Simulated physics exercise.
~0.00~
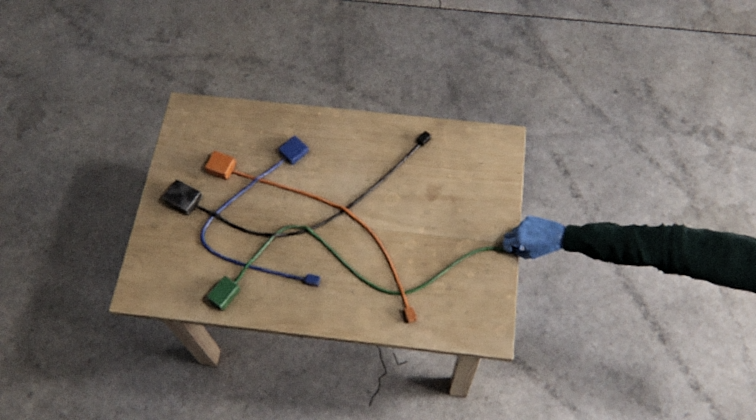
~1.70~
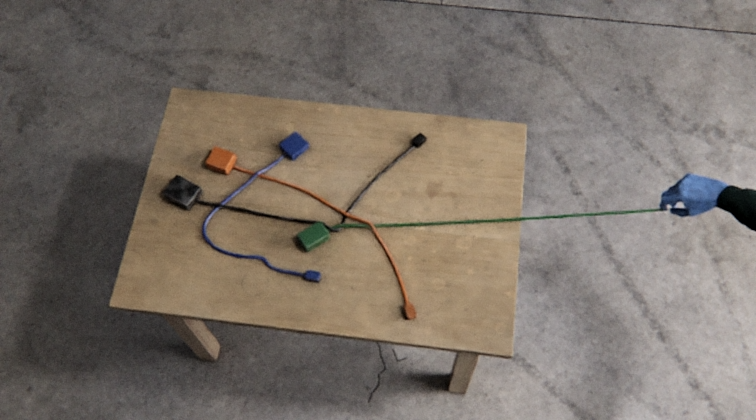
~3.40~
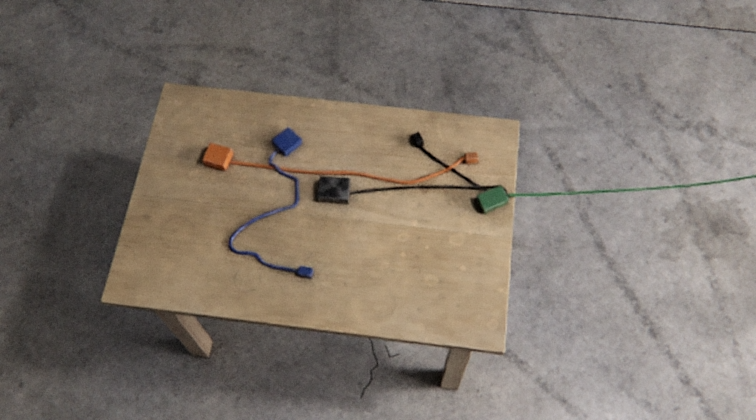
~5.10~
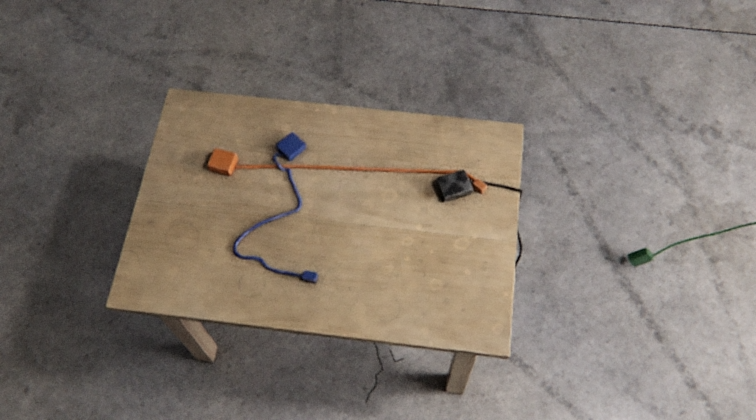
A green lead was pulled rightwards by a blue-gloved hand from among four overlapping leads on a wooden table, dragging the black charger and orange plug along until the green charger slid off the edge, while the orange and blue chargers stayed behind.
